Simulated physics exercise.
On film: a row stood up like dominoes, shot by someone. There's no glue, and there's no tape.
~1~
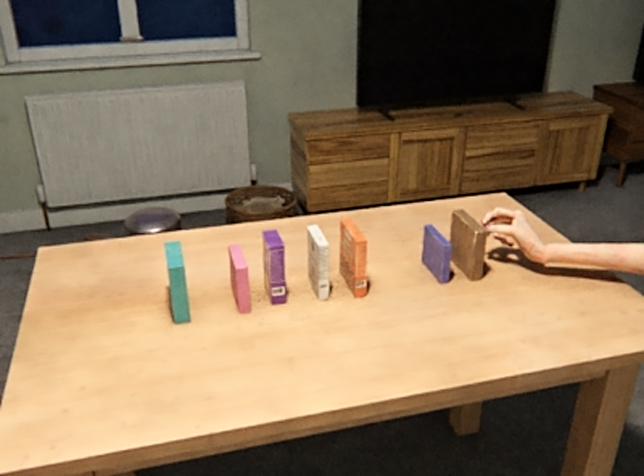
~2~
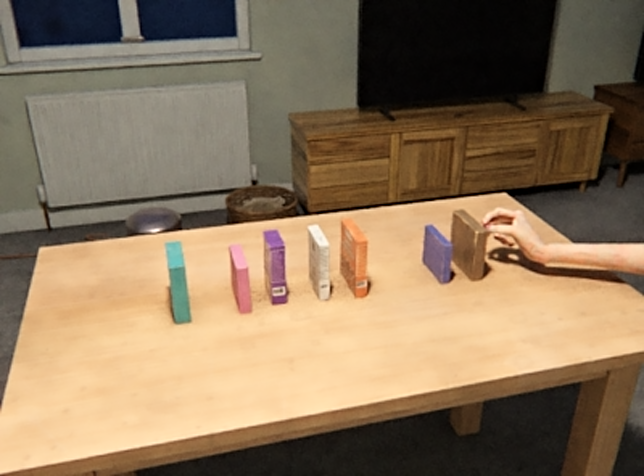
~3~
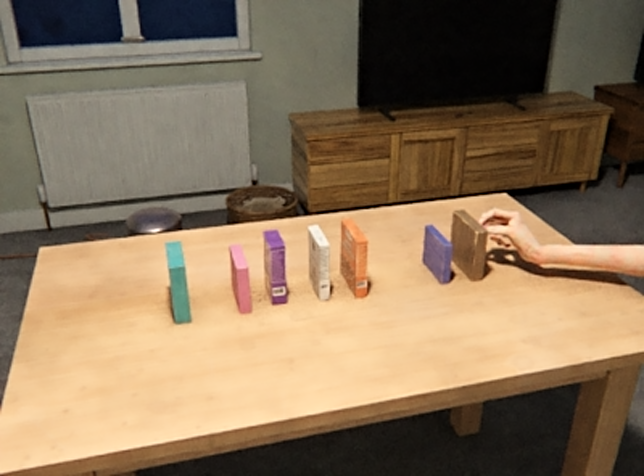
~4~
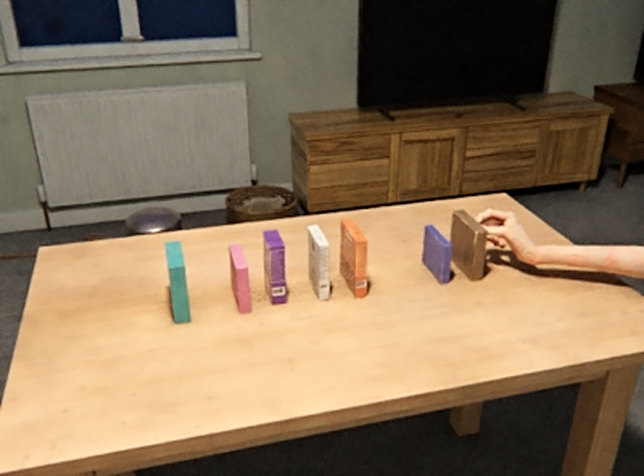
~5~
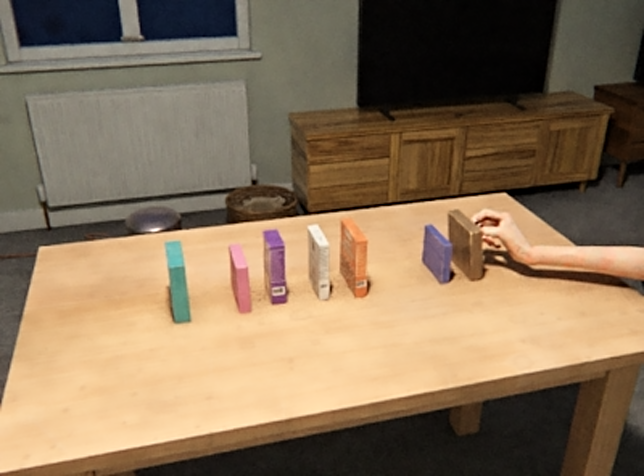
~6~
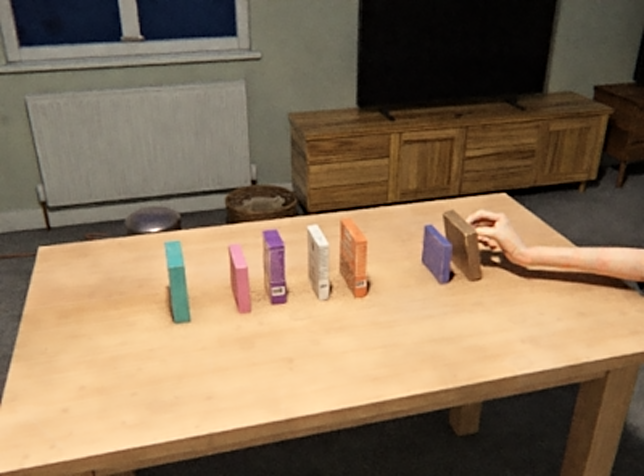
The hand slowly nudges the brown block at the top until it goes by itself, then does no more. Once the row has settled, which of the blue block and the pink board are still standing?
One by one: The blue block cannot stay upright; the pink board stays standing.
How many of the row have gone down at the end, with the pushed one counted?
2.
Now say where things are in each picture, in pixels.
In the first picture, blue block (436, 254); pink board (239, 278).
In the second picture, orange packet (353, 257); purple packet (275, 268).
In the third picture, white packet (319, 263); orange packet (353, 257).
In the fourth picture, purple packet (275, 267); white packet (319, 263).
In the fifth picture, brown block 6° over; orange packet (353, 257); purple packet (275, 267).
In the sixth picture, brown block 12° over; blue block (436, 254); pink board (239, 278).
Then, 0.20 s after the last picture, brown block 31° over; blue block tipped 6° from how it was near (434, 254).
Then, 0.30 s after the last picture, brown block 52° over; blue block tipped 34° from how it was near (425, 257).
Then, 0.40 s after the last picture, brown block 80° over; blue block on its side near (410, 272).
Then, 0.50 s after the last picture, brown block 90° over; blue block on its side near (408, 272).
At rest, tipped over on the table, blue block; the other 4 in place. Seen from the same camera at the end, blue block near (408, 272), pink board near (239, 278).
